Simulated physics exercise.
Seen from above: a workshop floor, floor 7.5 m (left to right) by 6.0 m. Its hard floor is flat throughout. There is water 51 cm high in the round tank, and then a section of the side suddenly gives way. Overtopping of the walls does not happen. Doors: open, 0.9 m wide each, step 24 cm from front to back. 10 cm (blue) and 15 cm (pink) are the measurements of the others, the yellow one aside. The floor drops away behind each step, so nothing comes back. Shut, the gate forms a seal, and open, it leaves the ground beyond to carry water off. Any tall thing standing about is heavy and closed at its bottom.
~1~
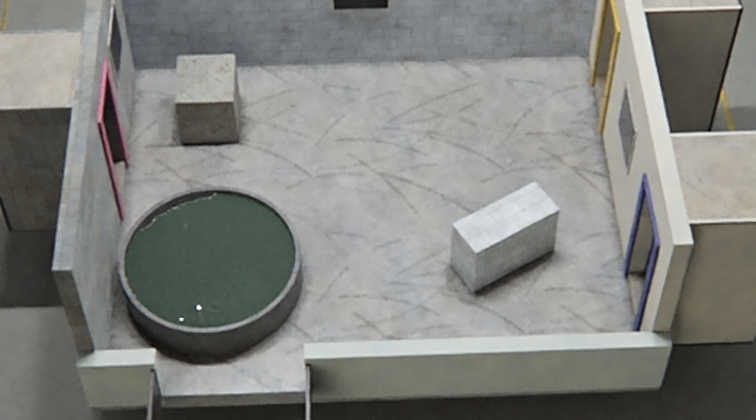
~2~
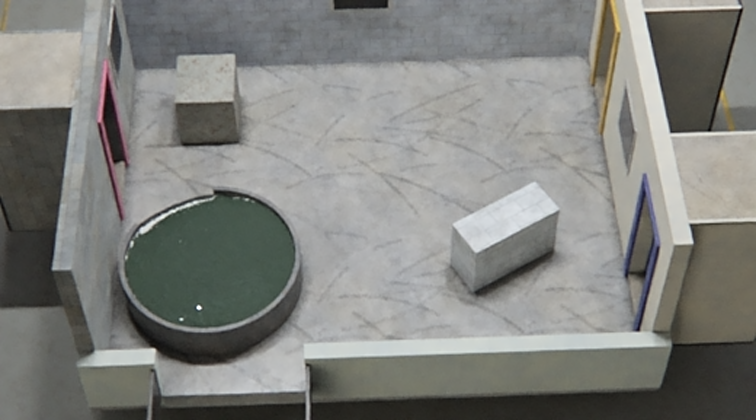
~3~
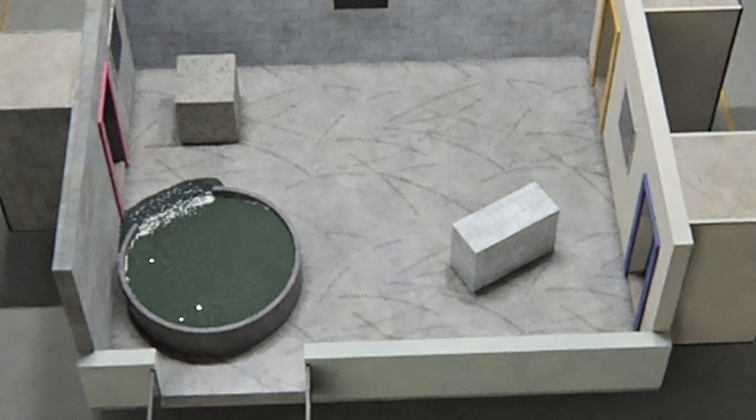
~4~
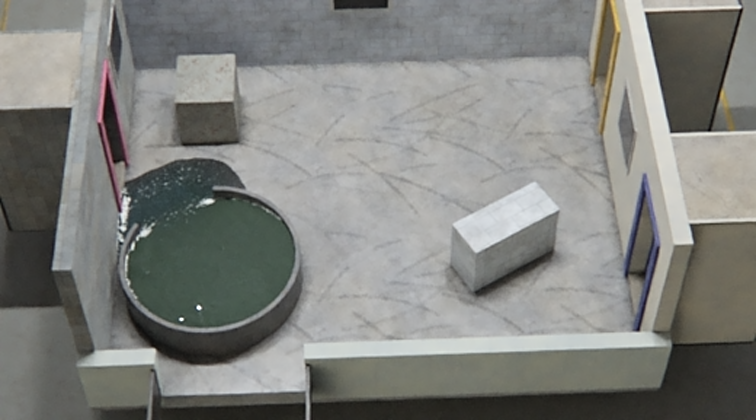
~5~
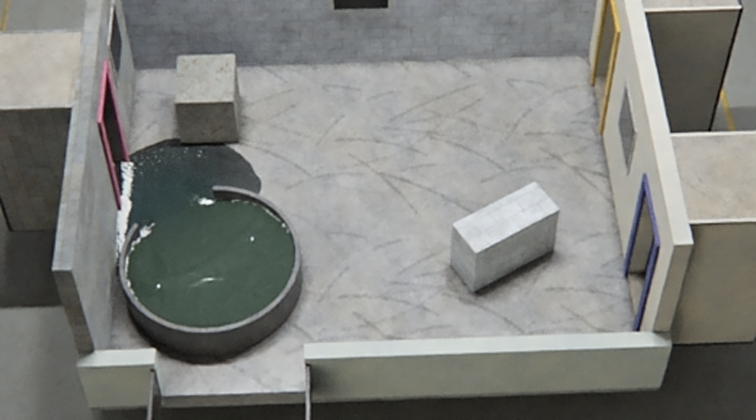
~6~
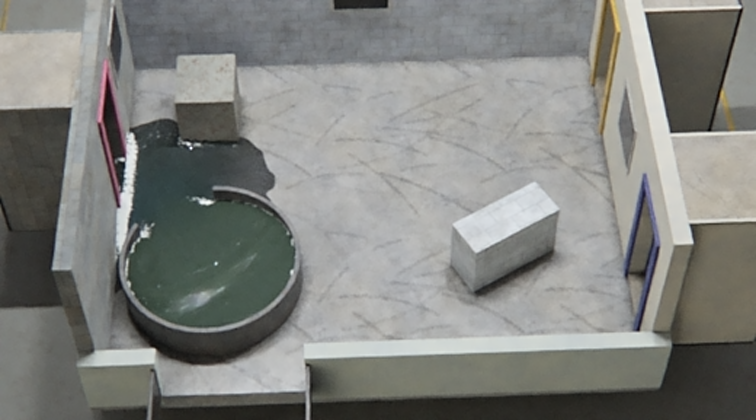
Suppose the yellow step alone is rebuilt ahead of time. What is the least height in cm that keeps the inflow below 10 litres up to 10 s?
About 11.5 cm.
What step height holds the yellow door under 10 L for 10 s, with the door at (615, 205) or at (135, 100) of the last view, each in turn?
Minimums: Roughly 6.5 cm and 31 cm.
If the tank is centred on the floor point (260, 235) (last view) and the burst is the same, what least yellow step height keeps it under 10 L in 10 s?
With that change, some 11.5 centimetres.
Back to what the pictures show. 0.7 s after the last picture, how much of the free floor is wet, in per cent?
Some 15 per cent is wet.
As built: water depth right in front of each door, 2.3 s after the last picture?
Door by door in cm - yellow 0, blue 0, pink 22.
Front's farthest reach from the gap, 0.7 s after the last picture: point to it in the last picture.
The farthest wet point sits near (135, 72).
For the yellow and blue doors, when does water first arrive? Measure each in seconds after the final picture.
Times: Yellow = 4.0 s, blue = 6.0 s.
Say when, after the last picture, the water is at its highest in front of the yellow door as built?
Peak time: About 4.5 s.
Then, 0.7 s after the last picture water covers 15 % of the floor, deepest (40 cm) near (135, 72); it has not reached the yellow door.
Then, 2.3 s after the last picture water covers 35 % of the floor, deepest (38 cm) near (134, 88); it has not reached the yellow door.
Then, 9.3 s after the last picture water covers 95 % of the floor, deepest (12 cm) near (635, 364); 9 cm at the yellow door, 0 litres in over its 20 cm step.
At the yellow door as built, the water peaked near 17 cm, 4.5 s after the last picture.
Run again over the same 10 s with other heights there, 14 litres in over 10.5 cm, 3 litres over 14 cm. The limit of 10 litres is kept from about 11.5 cm up.
